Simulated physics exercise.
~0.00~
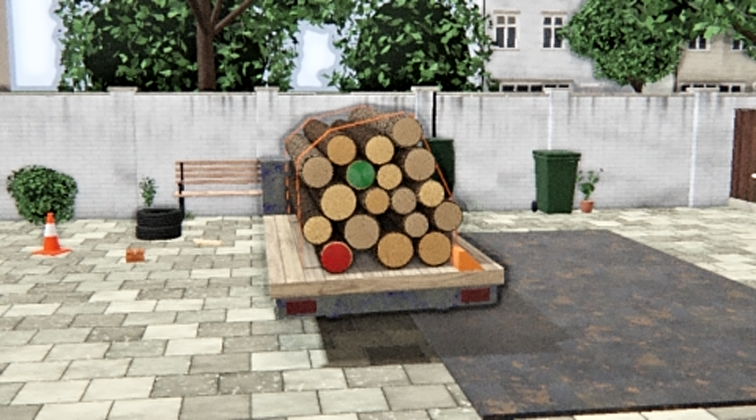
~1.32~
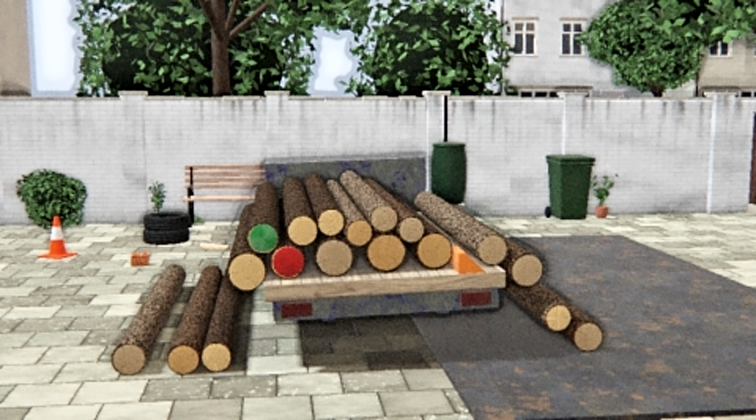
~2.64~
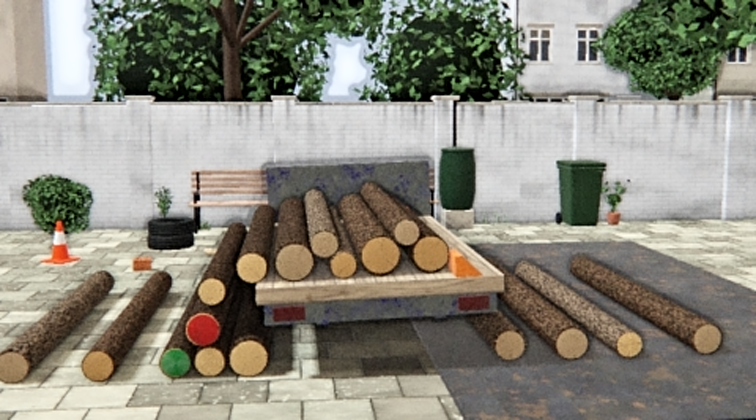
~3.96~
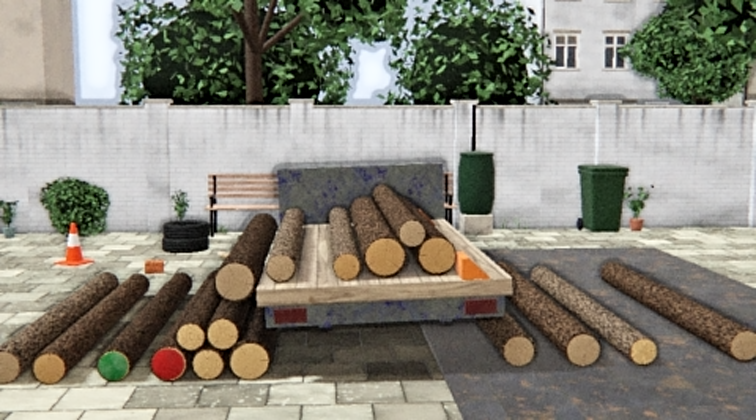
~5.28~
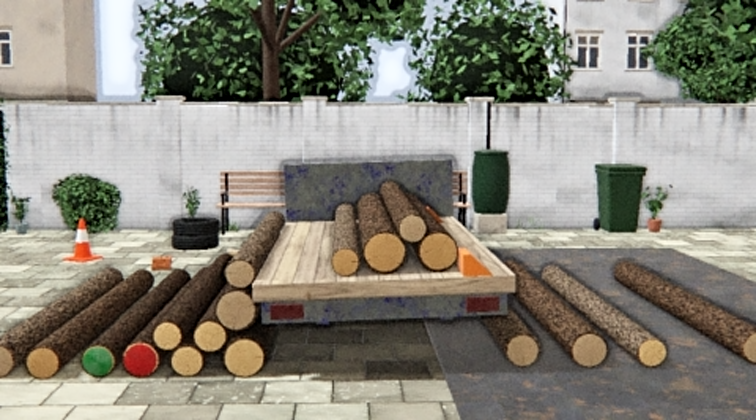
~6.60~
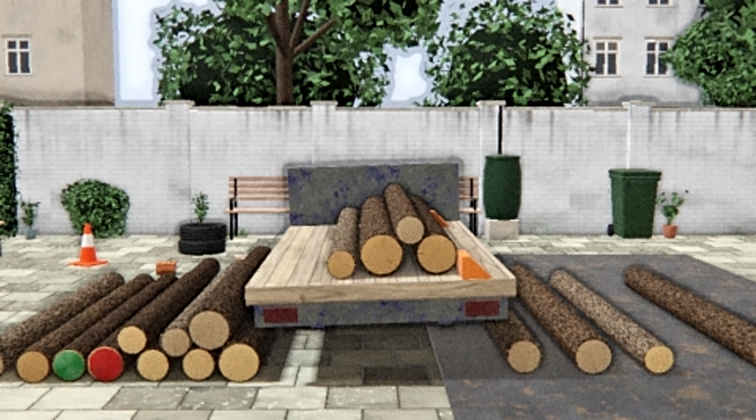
A tall stack of cut logs, one with a green end and one with a red end, sits strapped on a low wooden trailer in a paved yard, seen from behind. A pale wall, a bench, a traffic cone and green bins stand beyond. The straps come away and the stack collapses, spilling logs off both sides while an orange chock stays at the right. The green and red logs roll left and drop over the edge. Finally they lie side by side on the ground at left, with four logs remaining on the deck.
